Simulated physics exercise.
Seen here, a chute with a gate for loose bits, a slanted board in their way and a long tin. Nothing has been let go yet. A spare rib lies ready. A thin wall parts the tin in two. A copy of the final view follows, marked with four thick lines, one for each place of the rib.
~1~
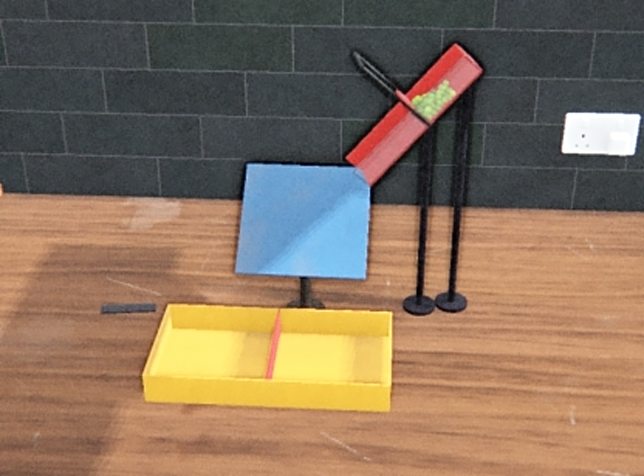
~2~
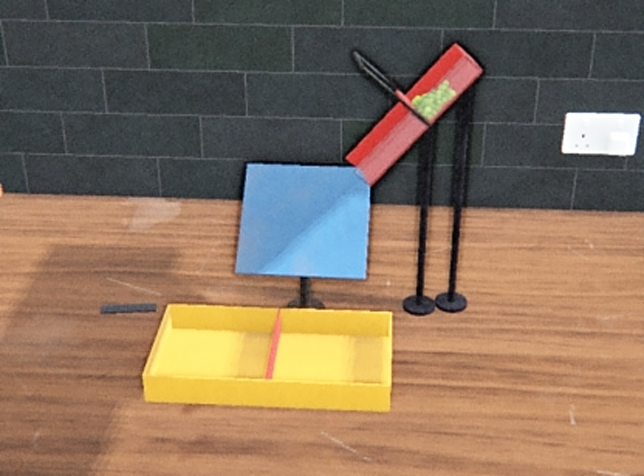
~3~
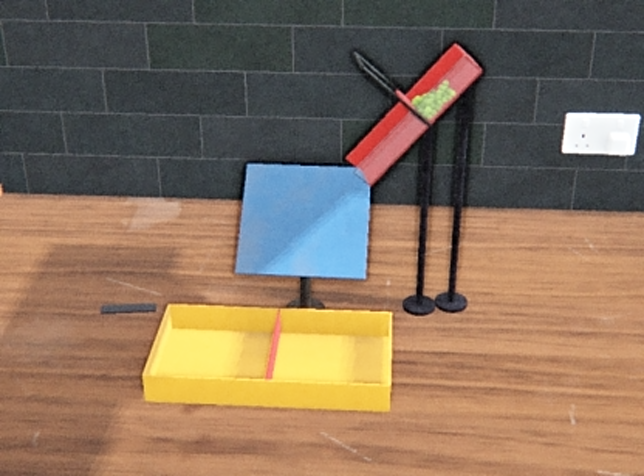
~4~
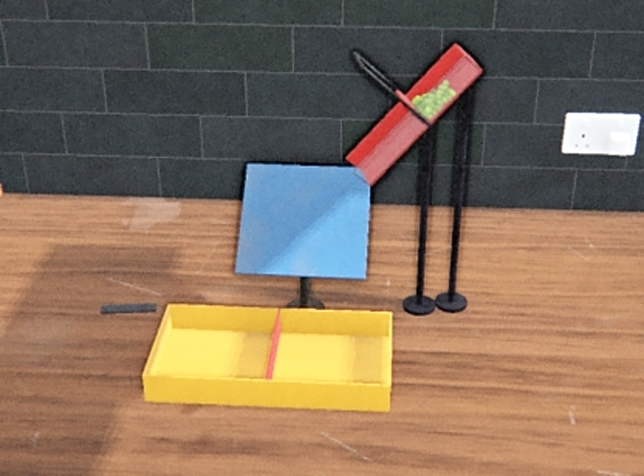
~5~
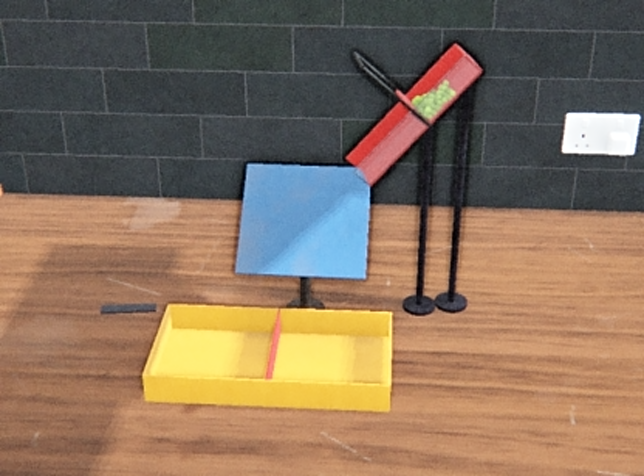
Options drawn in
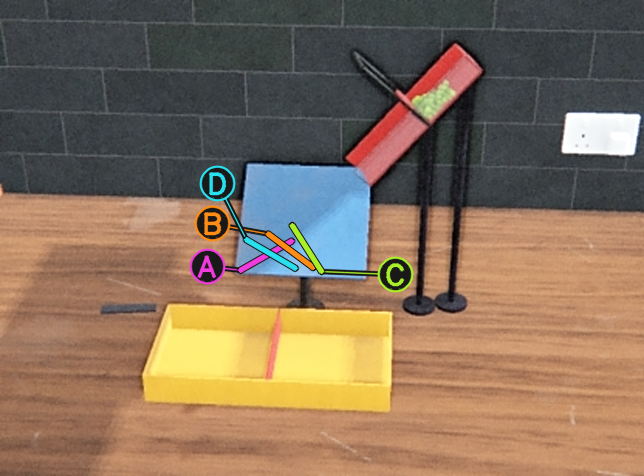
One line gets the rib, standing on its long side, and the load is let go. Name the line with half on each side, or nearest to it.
The answer is line A.
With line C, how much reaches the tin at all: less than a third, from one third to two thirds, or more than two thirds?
More than two thirds.
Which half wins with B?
Right.
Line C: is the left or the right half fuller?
Right.
On the marked copy, line A from (291, 241) to (240, 270); line B from (268, 234) to (313, 267); line C from (292, 225) to (321, 271); line D from (246, 239) to (295, 268).
Choosing A, of what is caught, close to half in the left half, close to half in the right.
Choosing B, of what is caught, a small share in the left half, all but a few in the right.
Choosing C, of what is caught, a small share in the left half, all but a few in the right.
Choosing D, of what is caught, a small share in the left half, all but a few in the right.
